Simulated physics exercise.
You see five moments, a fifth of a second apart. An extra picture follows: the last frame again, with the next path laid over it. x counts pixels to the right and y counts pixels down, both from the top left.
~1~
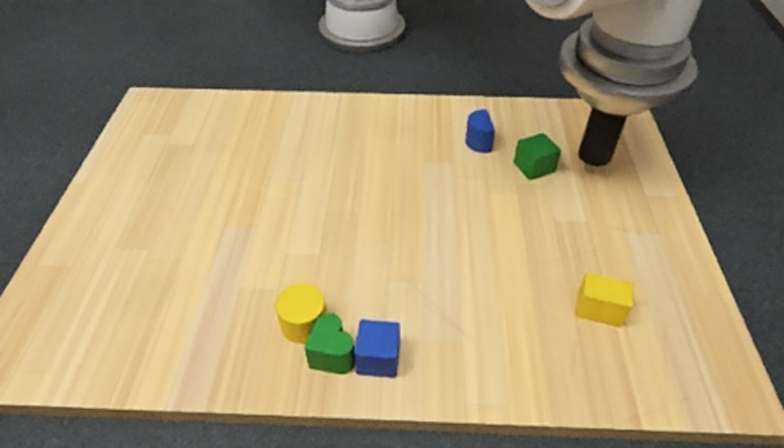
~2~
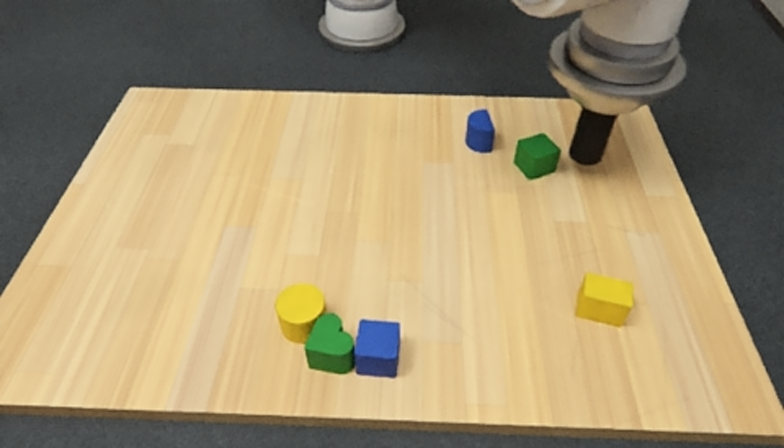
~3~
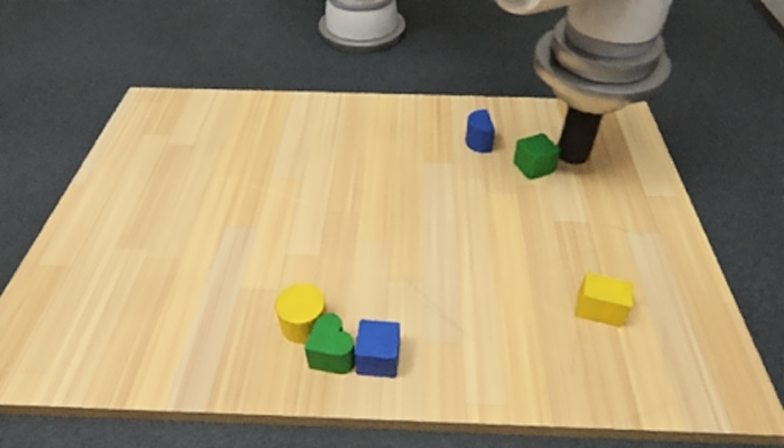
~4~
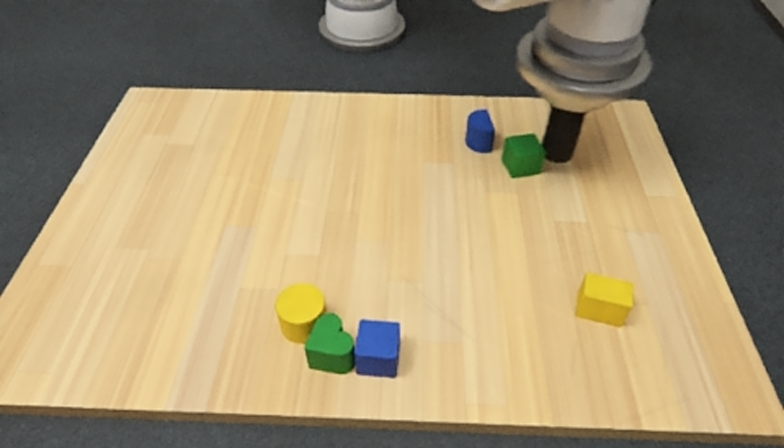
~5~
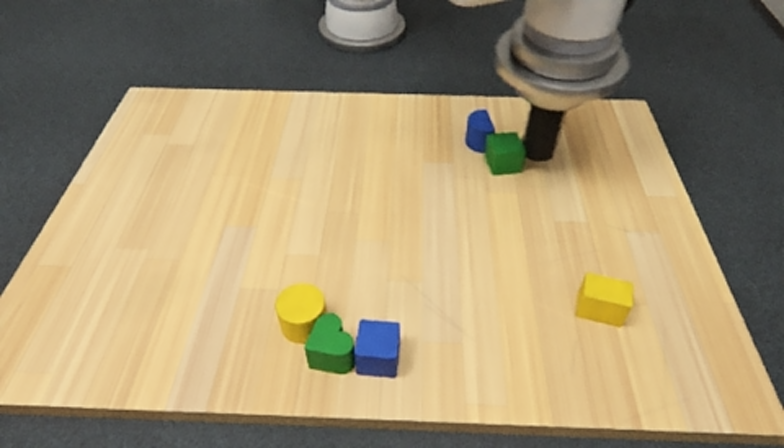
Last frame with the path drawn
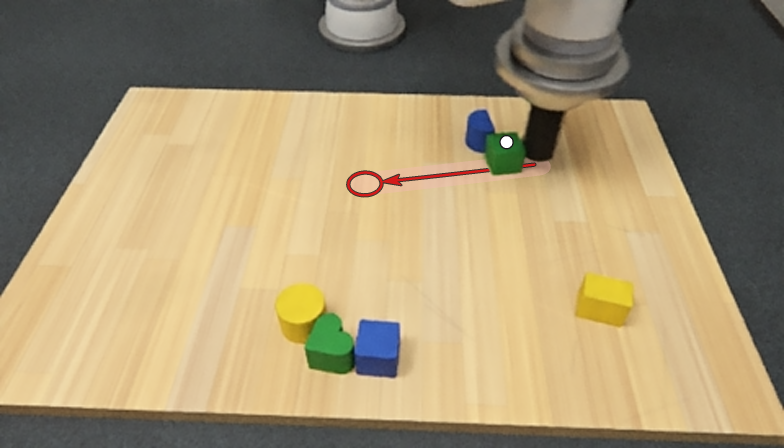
A robot arm moves left and pushes the green block up against the blue one.
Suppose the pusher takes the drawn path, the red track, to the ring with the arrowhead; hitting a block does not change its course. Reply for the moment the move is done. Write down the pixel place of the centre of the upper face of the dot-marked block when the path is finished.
Its top middle is near (414, 135).
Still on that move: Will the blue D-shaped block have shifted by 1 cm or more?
No.
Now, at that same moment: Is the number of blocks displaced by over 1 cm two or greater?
That would be a no.
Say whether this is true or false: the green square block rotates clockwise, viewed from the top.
This is true.
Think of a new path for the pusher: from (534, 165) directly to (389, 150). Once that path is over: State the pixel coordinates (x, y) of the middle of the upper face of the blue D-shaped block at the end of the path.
Just about (465, 113).
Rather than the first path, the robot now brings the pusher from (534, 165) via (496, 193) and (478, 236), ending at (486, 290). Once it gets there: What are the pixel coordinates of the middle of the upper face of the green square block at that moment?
The spot you're after is about (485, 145) in the image.
Drawn move, from (534, 165) to (365, 184); the dot is on the green square block.
On the path given first. One third of the way, pusher at (481, 158); green square block at (451, 141), turned 45° clockwise.
Two thirds of the way, pusher at (423, 164); green square block at (415, 135), turned 85° clockwise.
At the end, pusher at (364, 171); blue D-shaped block still; green square block at (414, 135), turned 90° clockwise.
